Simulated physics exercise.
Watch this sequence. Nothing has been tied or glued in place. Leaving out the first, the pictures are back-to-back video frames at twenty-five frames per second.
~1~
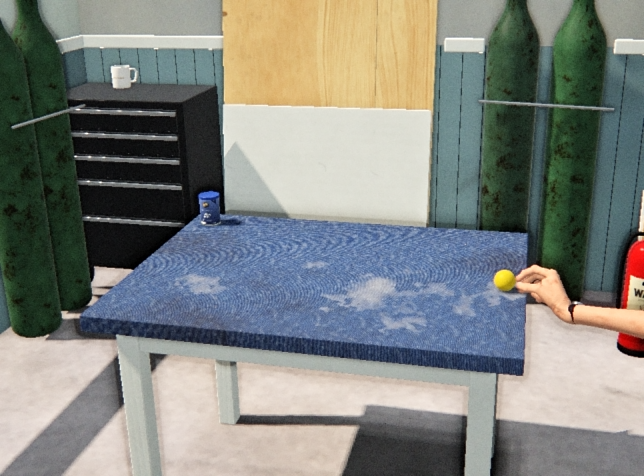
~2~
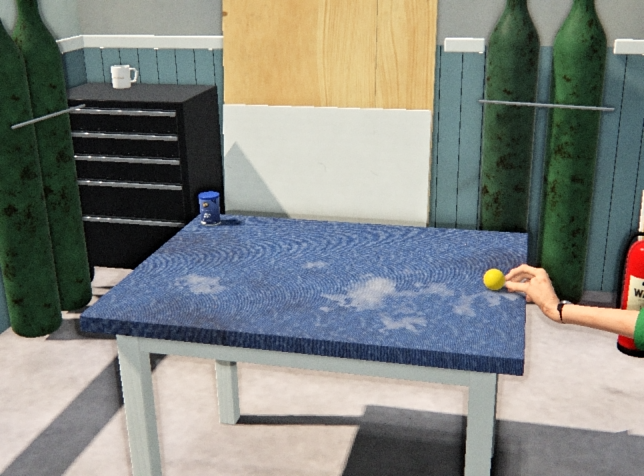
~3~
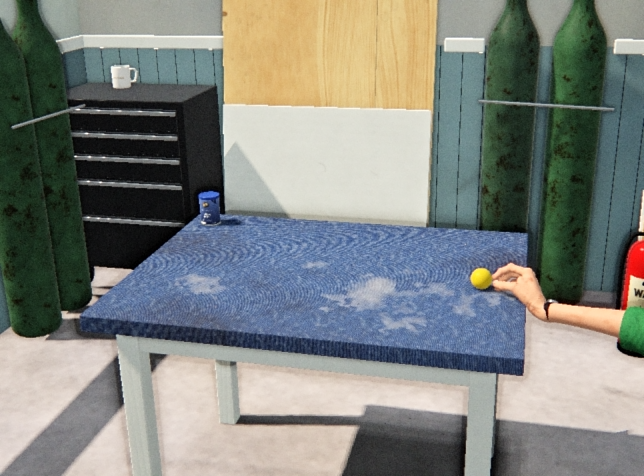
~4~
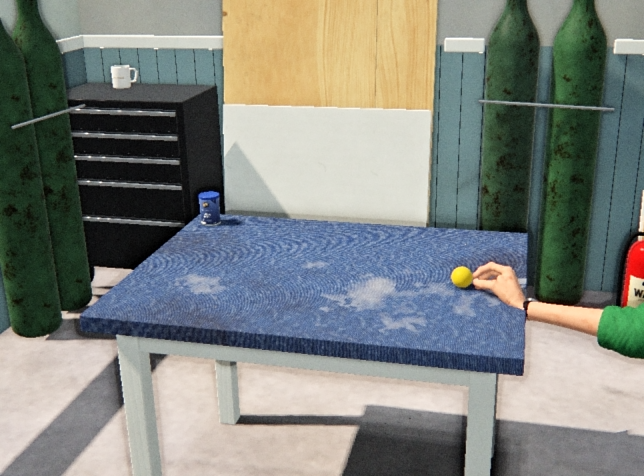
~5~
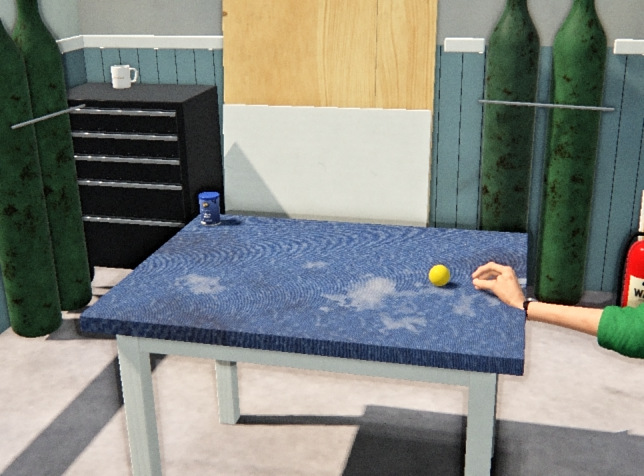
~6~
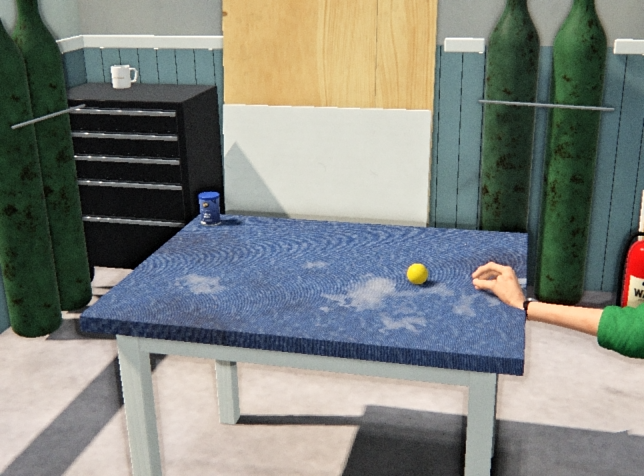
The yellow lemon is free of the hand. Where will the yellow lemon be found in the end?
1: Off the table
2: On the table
(1) Off the table.
Then, 0.40 s later than the last frame, yellow lemon moved well along near (220, 259).
Then, 0.80 s later than the last frame, yellow lemon now off the table.
When it is over, off the table, yellow lemon.
